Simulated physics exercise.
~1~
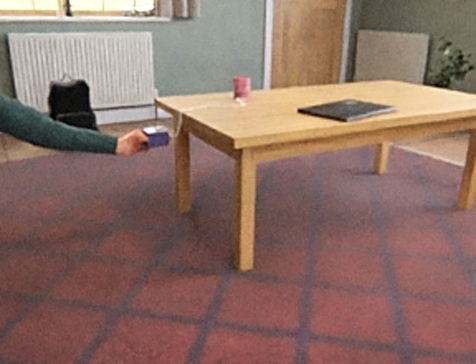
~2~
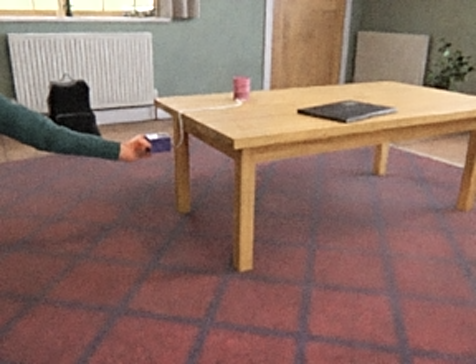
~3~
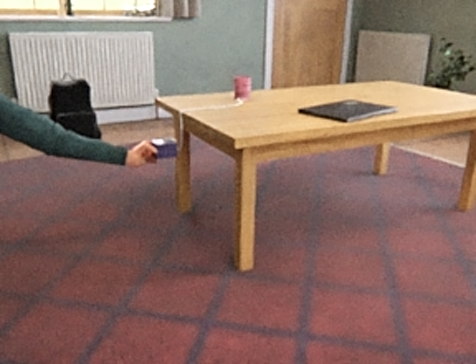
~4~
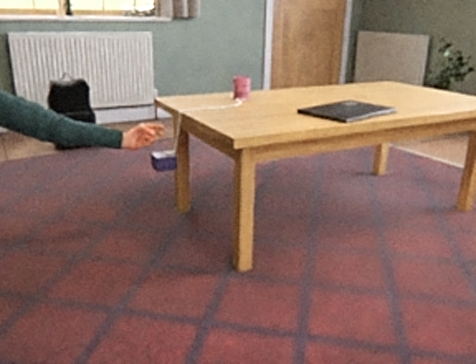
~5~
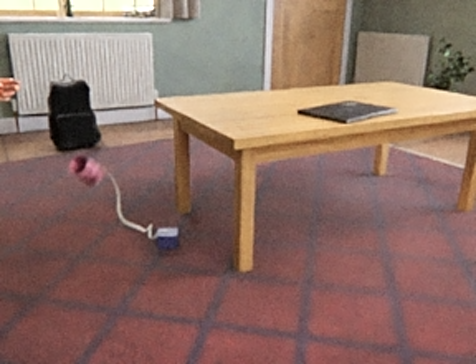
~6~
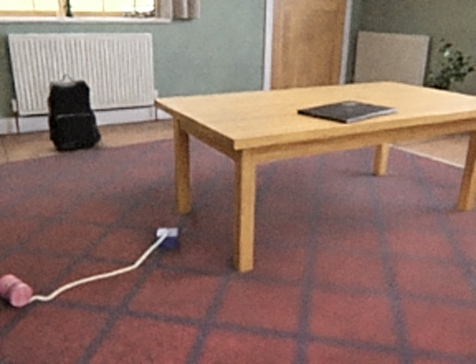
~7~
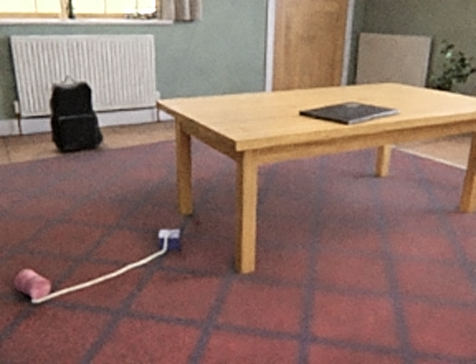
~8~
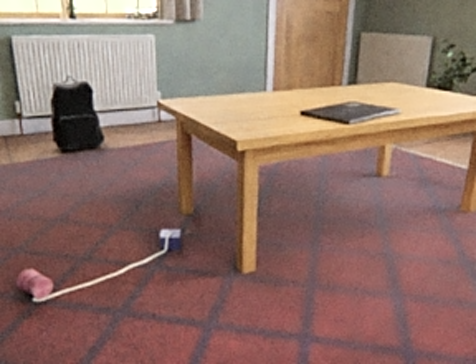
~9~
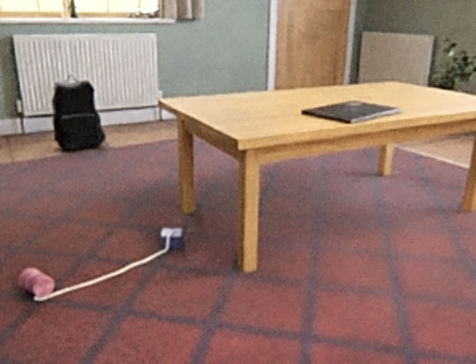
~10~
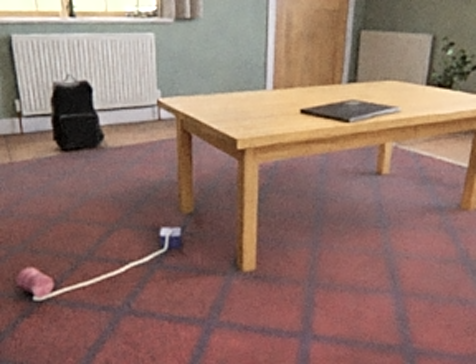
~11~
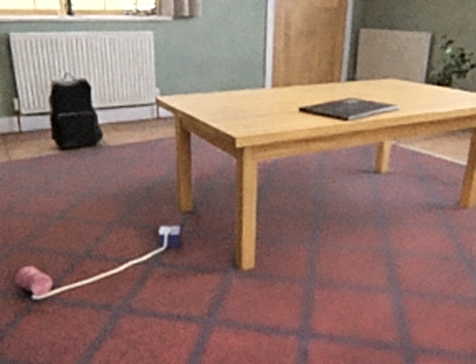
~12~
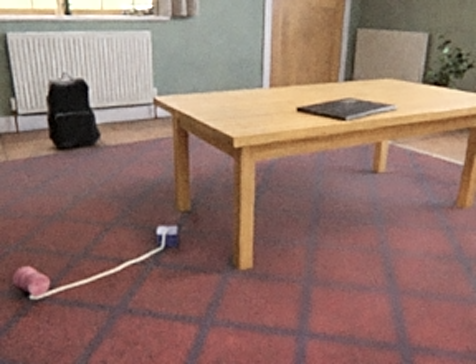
In a room with a red patterned carpet, a hand lets go of a blue block beside a wooden table, and the block drops to the floor, its ribbon pulling a pink cup off the tabletop; the cup ends on its side at left, while the black laptop stays put.
